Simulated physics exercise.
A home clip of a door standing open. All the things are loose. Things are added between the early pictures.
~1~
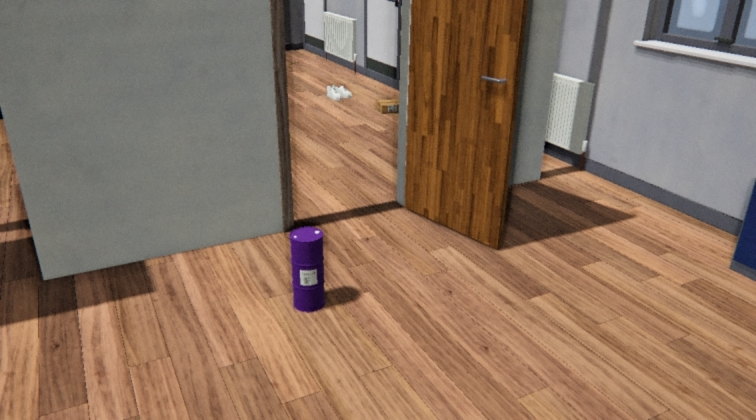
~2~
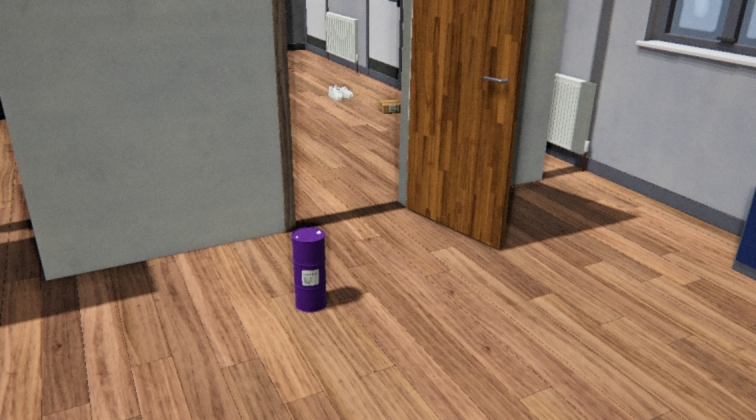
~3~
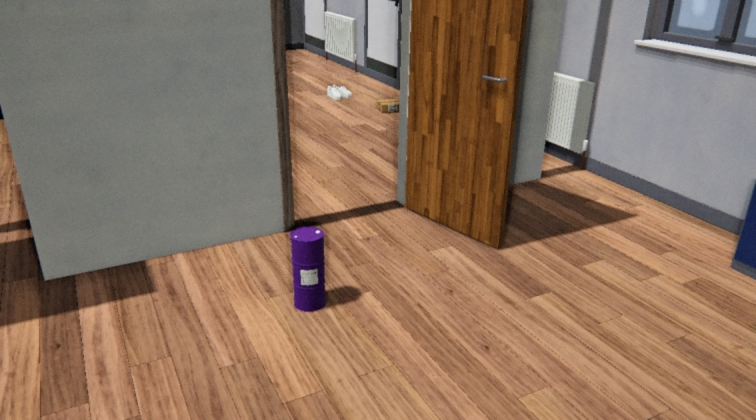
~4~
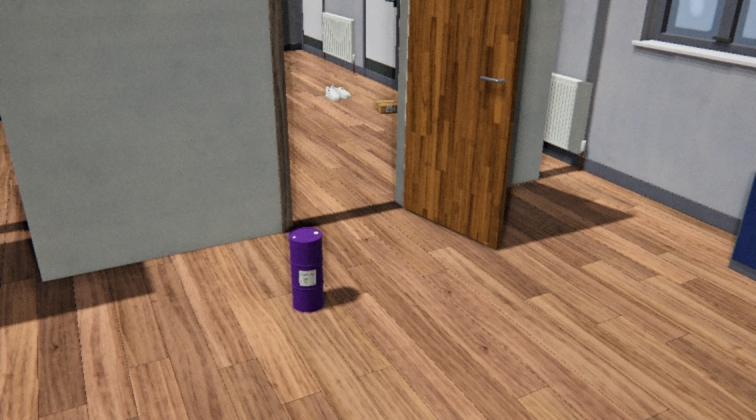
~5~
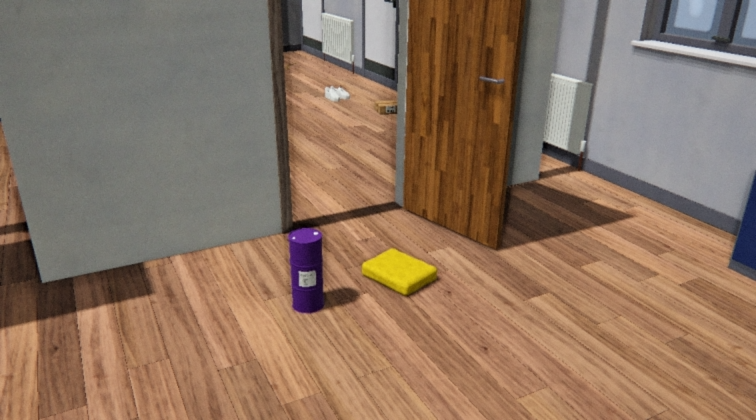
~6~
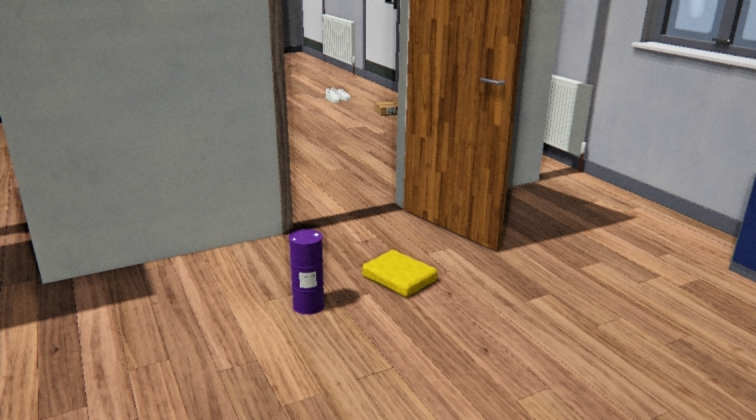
In a wood-floored room with a door standing wide open, a purple canister stands near the doorway. A yellow cushion appears on the floor to its right, between the canister and the door, while everything else stays essentially still.
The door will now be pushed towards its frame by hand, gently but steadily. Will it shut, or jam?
Outcome: The door closes.
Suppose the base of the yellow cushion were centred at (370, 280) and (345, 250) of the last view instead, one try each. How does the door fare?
First, it reaches the frame; second, it stops short.
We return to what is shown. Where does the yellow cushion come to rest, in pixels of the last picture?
At about (388, 277).
Then, 0.90 s later than the last frame, open by 78°.
Then, 1.50 s later than the last frame, open by 51°; yellow cushion moved a little near (389, 277).
Then, 2.20 s later than the last frame, open by 20°; yellow cushion moved a little near (388, 277).
When it is over, open by 0°; both as before. End places, in pixels of the last picture, yellow cushion near (388, 277).
